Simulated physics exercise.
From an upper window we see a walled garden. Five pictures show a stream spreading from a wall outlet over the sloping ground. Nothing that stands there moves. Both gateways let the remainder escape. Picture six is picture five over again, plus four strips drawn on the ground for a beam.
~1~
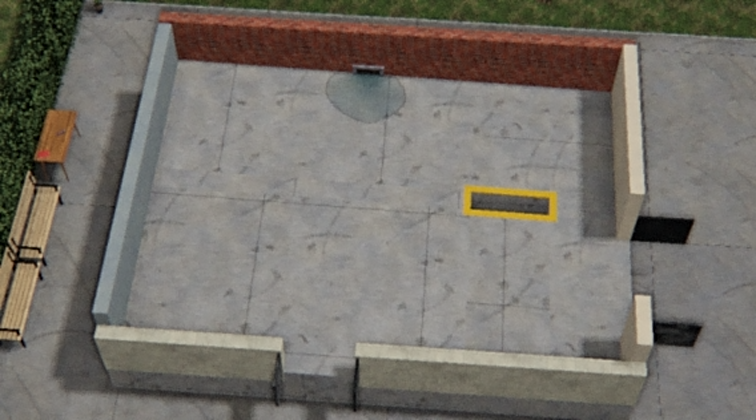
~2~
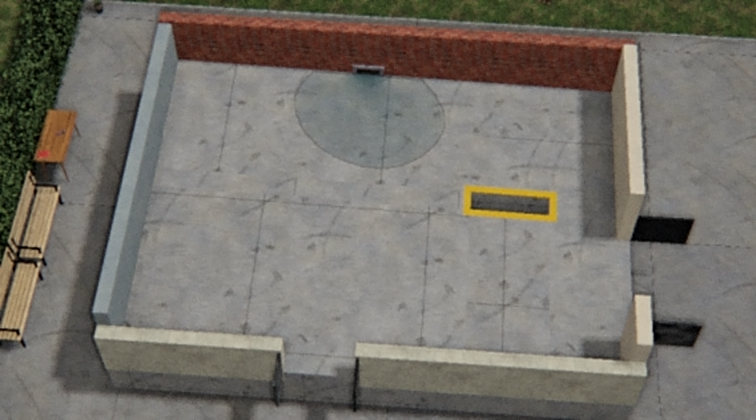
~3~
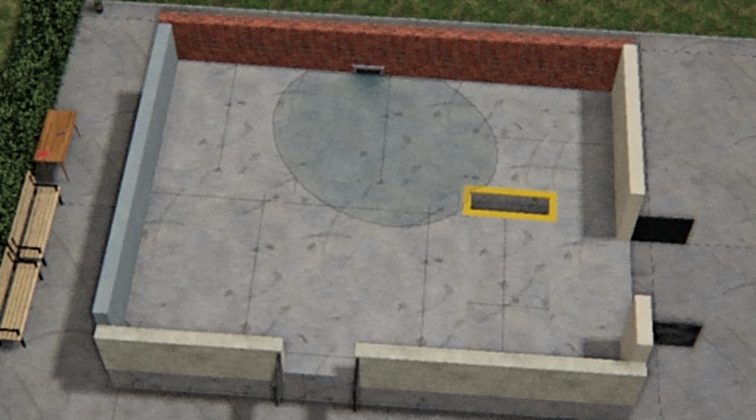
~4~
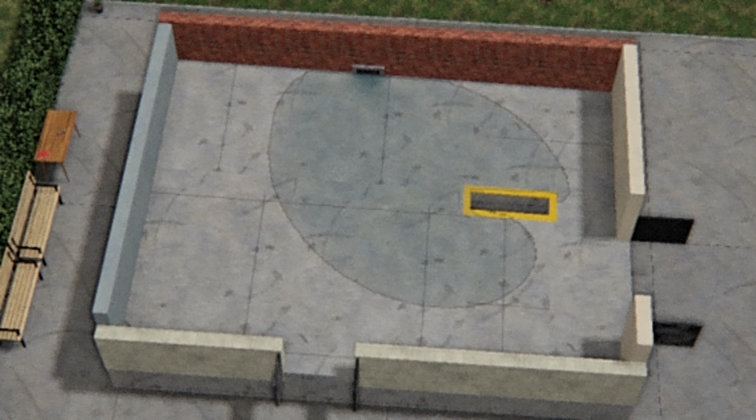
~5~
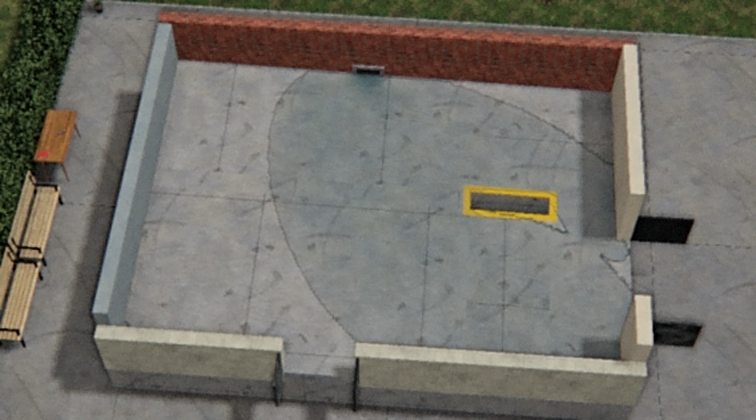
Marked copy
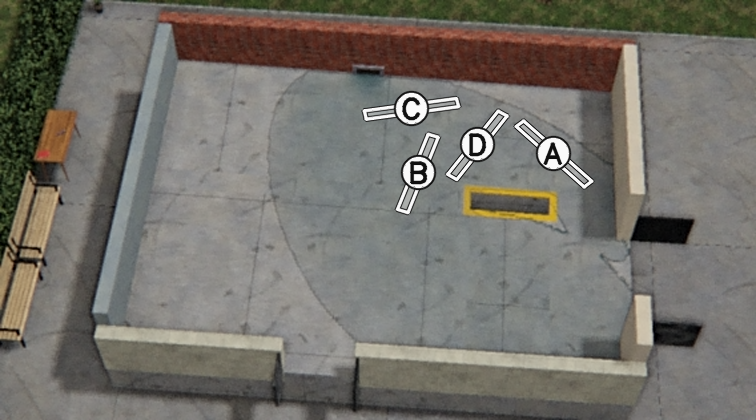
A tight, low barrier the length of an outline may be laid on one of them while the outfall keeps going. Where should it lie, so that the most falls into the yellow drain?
Best: A.
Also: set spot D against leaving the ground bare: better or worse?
Spot D is worse.
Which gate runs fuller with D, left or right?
The right one.
On the marked copy, A from (519, 123) to (588, 184); B from (402, 211) to (433, 135); C from (365, 115) to (457, 102); D from (452, 176) to (502, 113).
If A is chosen, about 25 % of the stream goes into the yellow drain, about 75 % out by the gates.
If B is chosen, about 9 % of the stream goes into the yellow drain, about 91 % out by the gates.
If C is chosen, about 4 % of the stream goes into the yellow drain, about 95 % out by the gates.
If D is chosen, about 5 % of the stream goes into the yellow drain, about 95 % out by the gates.
